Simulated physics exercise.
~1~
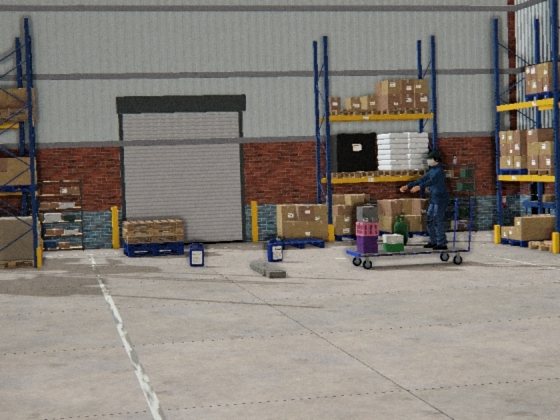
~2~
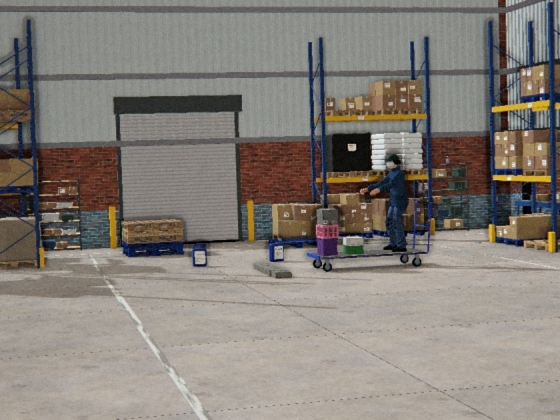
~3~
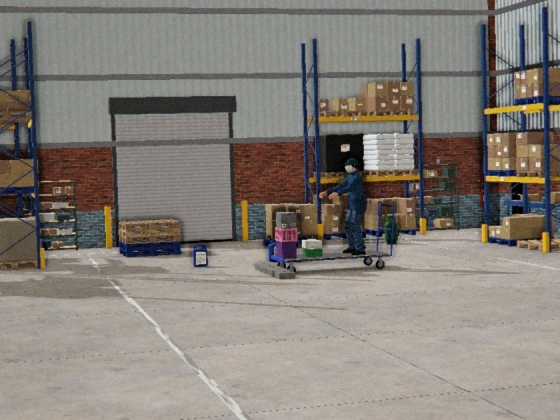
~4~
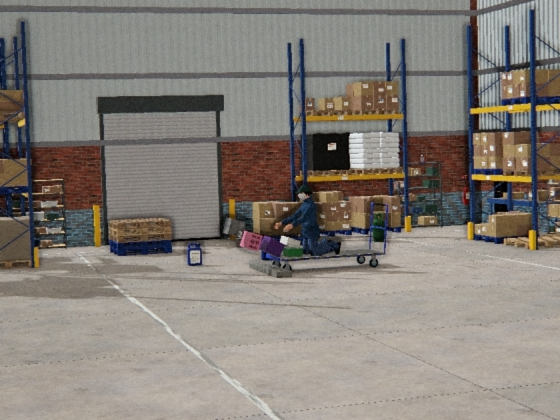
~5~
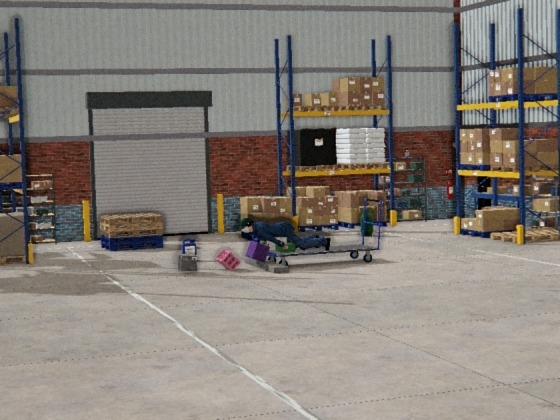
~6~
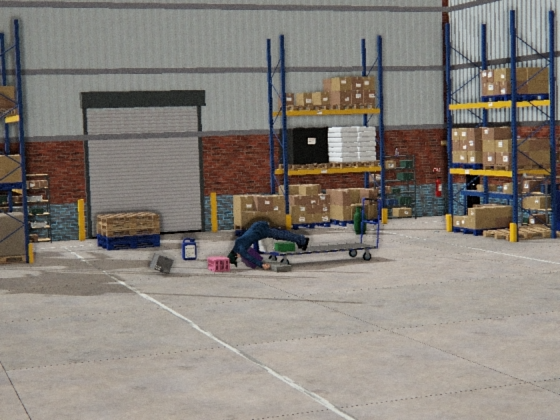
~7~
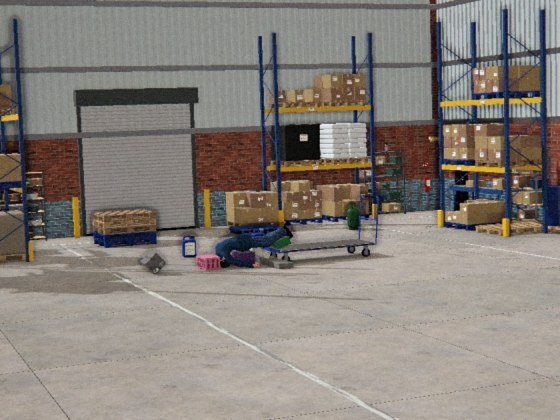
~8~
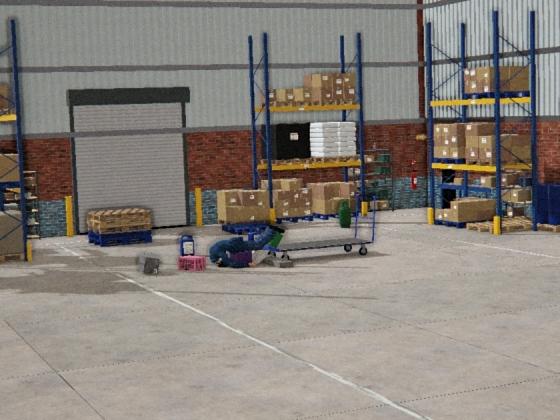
A flatbed trolley rolls left into a wheel stop, throwing its rider and several loads off the front.
